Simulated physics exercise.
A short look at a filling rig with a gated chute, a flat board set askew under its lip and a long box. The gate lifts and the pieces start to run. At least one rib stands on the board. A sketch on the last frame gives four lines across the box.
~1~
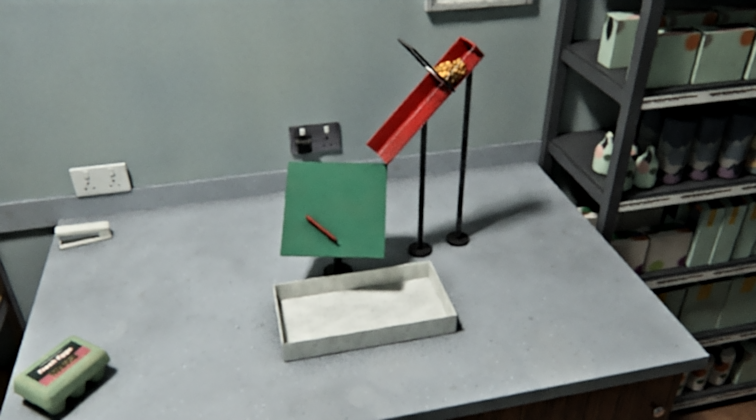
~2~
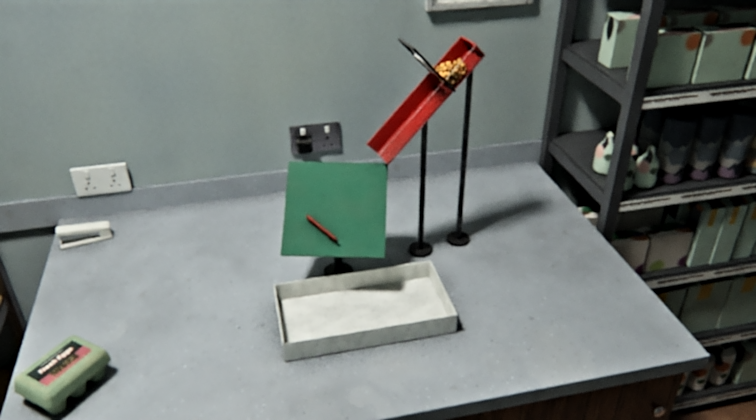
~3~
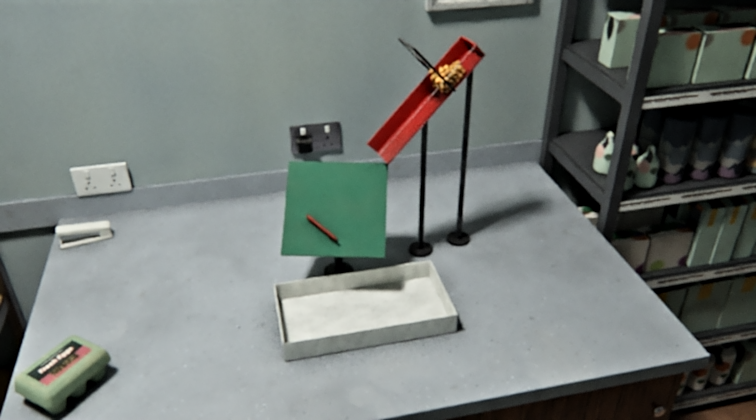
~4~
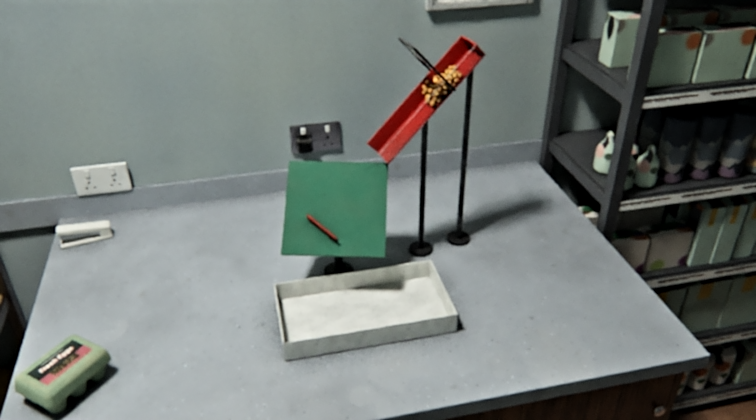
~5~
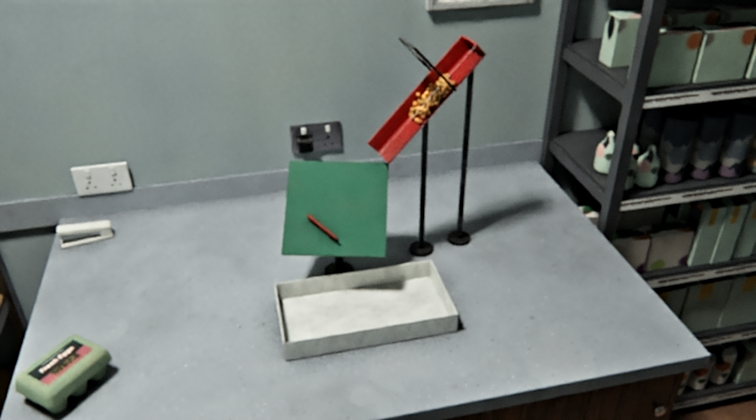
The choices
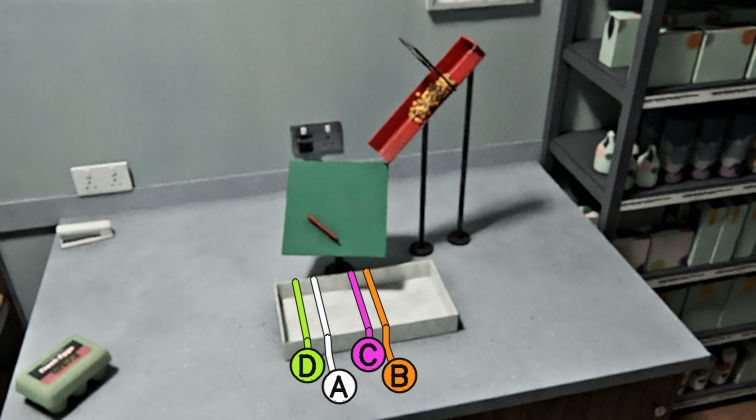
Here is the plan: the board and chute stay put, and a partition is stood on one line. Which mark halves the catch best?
Use line C.
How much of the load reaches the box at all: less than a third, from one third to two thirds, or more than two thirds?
About that: More than two thirds.
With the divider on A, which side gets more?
More lands on the right.
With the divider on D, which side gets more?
More lands on the right.
On the marked copy, line A crosses the front rim at (327, 336); line B crosses the front rim at (385, 326); line C crosses the front rim at (368, 329); line D crosses the front rim at (307, 339).
Choosing A, of what is caught, a small part on the left of the divider, nearly all on the right.
Choosing B, of what is caught, nearly all on the left of the divider, a small part on the right.
Choosing C, of what is caught, about half on the left of the divider, about half on the right.
Choosing D, of what is caught, a stray few on the left of the divider, nearly all on the right.
